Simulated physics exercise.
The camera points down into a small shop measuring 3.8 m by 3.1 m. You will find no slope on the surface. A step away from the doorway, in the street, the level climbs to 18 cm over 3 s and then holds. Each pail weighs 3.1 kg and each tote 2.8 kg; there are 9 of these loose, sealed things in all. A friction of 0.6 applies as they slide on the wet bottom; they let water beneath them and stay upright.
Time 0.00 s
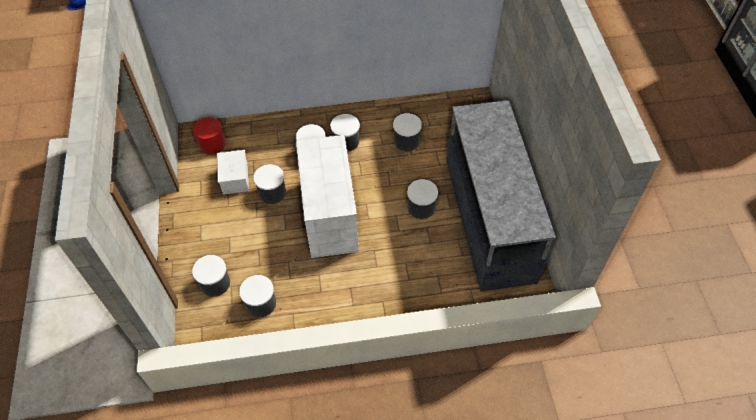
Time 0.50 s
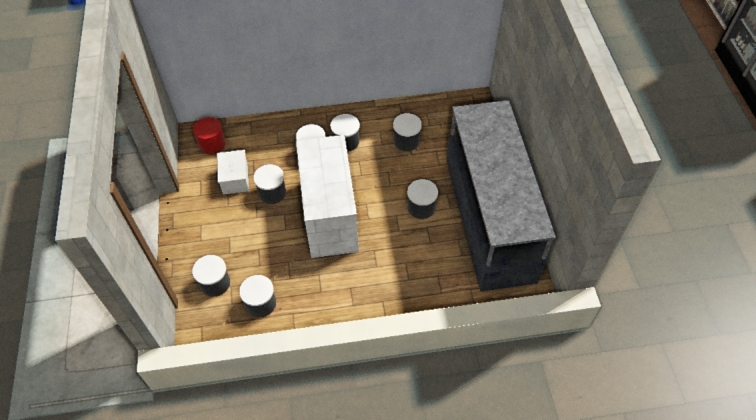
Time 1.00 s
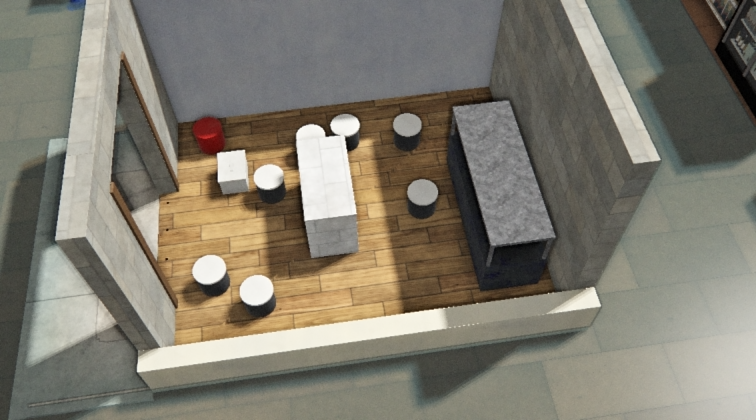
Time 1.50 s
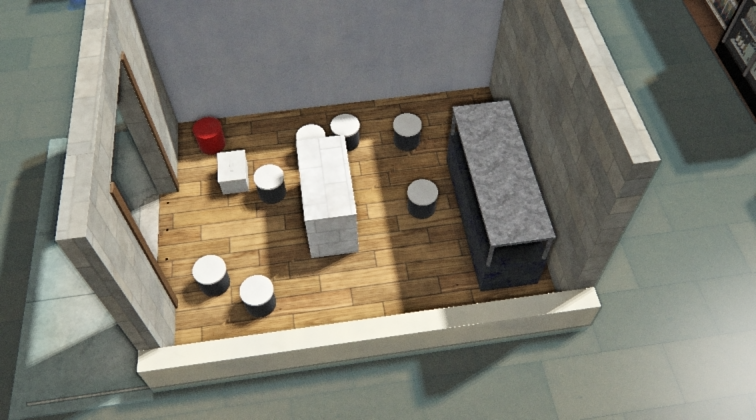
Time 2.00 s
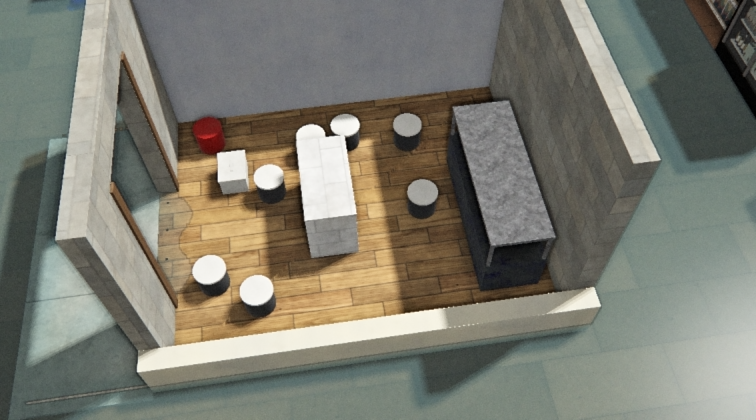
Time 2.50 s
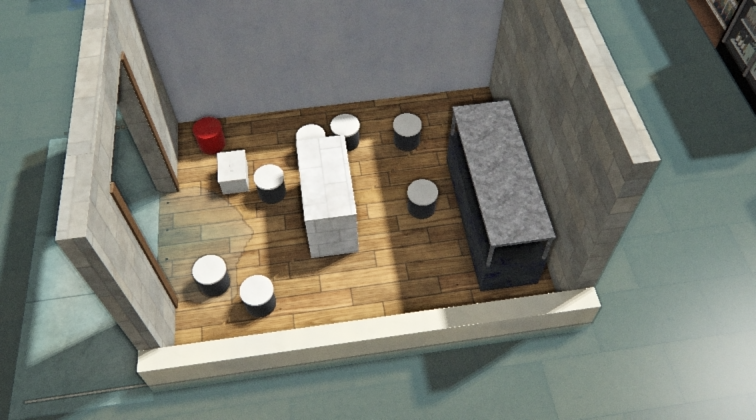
We see a small wood-floored shop from above, with a red pail, stools and counters, as the orange paving outside turns grey-green under water; a thin sheet then creeps through the left doorway, while the objects stay still.
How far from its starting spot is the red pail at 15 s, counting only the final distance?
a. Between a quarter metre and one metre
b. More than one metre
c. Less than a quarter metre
Between a quarter metre and one metre (a).
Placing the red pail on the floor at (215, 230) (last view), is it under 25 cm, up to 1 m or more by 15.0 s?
It travels far.
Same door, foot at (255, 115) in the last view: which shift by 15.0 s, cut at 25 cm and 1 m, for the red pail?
That would leave the red pail a long way off.
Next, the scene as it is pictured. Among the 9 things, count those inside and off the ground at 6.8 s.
Count at that moment: 7.
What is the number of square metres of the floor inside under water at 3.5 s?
Roughly 2.5 m2 of it is wet.
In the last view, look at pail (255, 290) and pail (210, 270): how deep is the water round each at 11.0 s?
About 10 and 11 cm.
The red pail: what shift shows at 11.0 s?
5 cm or so by then.
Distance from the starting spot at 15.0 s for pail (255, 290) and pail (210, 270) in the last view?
Net displacement, in order: 60 cm; 200 cm.
After 3.5 s the red pail is near (207, 128), 0.0 m from its start, aground; 0 afloat.
After 6.8 s the red pail is near (196, 150), 0.3 m from its start, aground; 7 afloat.
After 11.0 s the red pail is near (206, 122), 0.0 m from its start, afloat; 9 afloat.
After 15.0 s the red pail is near (212, 156), 0.5 m from its start, afloat; 9 afloat.
